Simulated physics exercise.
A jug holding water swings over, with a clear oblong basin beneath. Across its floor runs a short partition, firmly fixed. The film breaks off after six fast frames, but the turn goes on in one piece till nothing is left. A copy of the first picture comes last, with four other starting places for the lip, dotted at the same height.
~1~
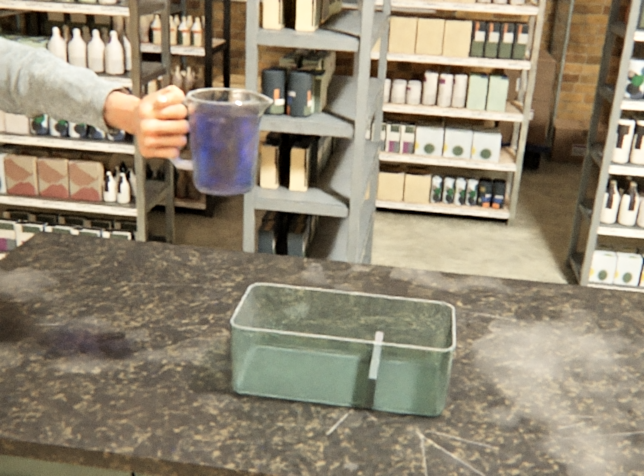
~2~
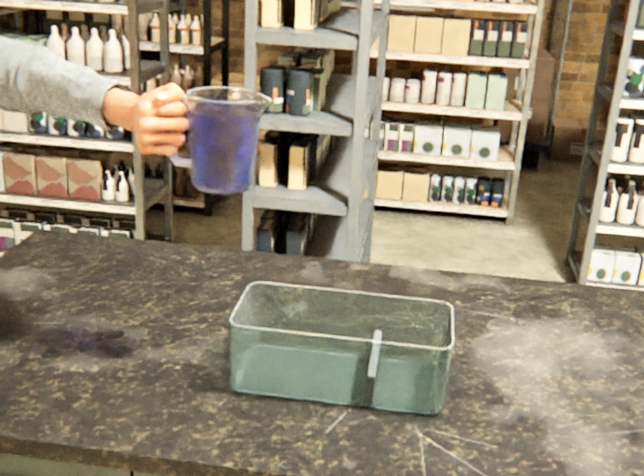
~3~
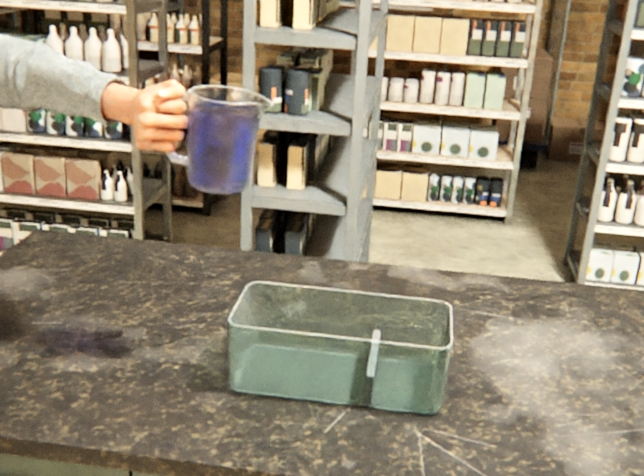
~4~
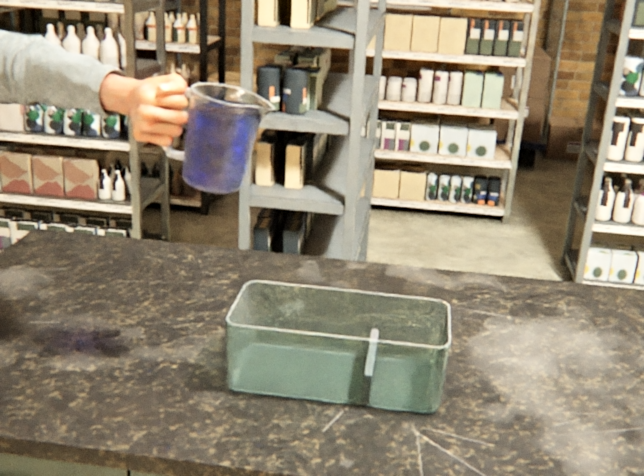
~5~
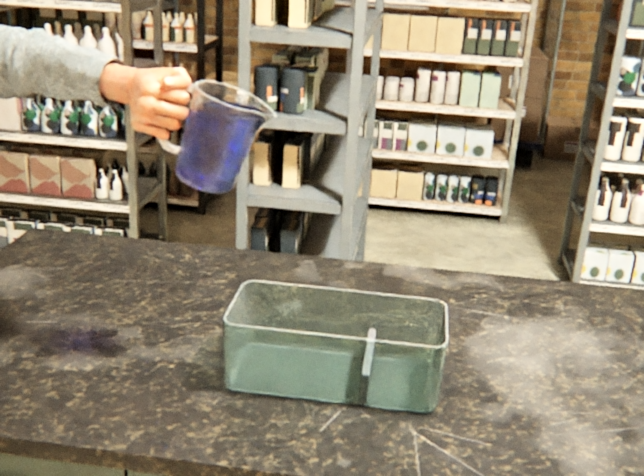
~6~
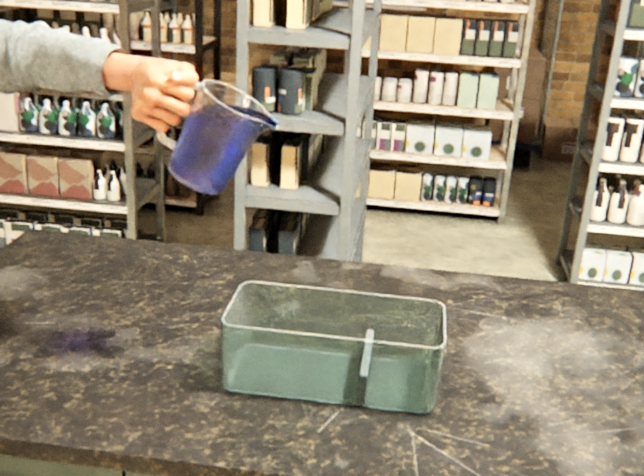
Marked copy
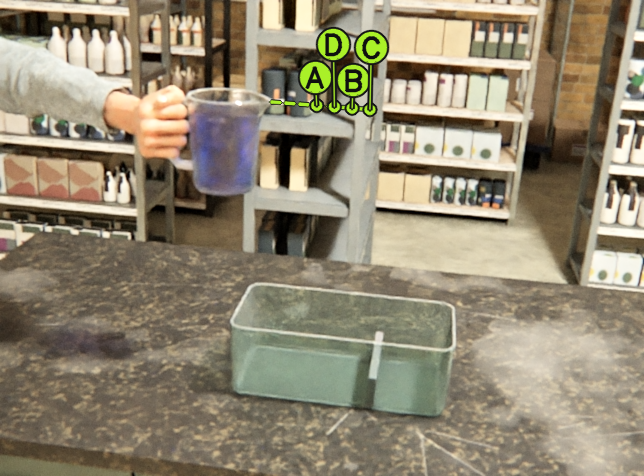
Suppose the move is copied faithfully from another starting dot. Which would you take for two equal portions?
A works best here.
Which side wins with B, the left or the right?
More ends on the right.
On the marked copy, A at (316, 105); B at (352, 108); C at (369, 109); D at (334, 106).
For spot A, about 47 % ends left of the wall and 50 % right of it; 4 % is lost outside.
For spot B, about 11 % ends left of the wall and 82 % right of it; 6 % is lost outside.
For spot C, about 30 % ends left of the wall and 65 % right of it; 5 % is lost outside.
For spot D, about 15 % ends left of the wall and 81 % right of it; 4 % is lost outside.
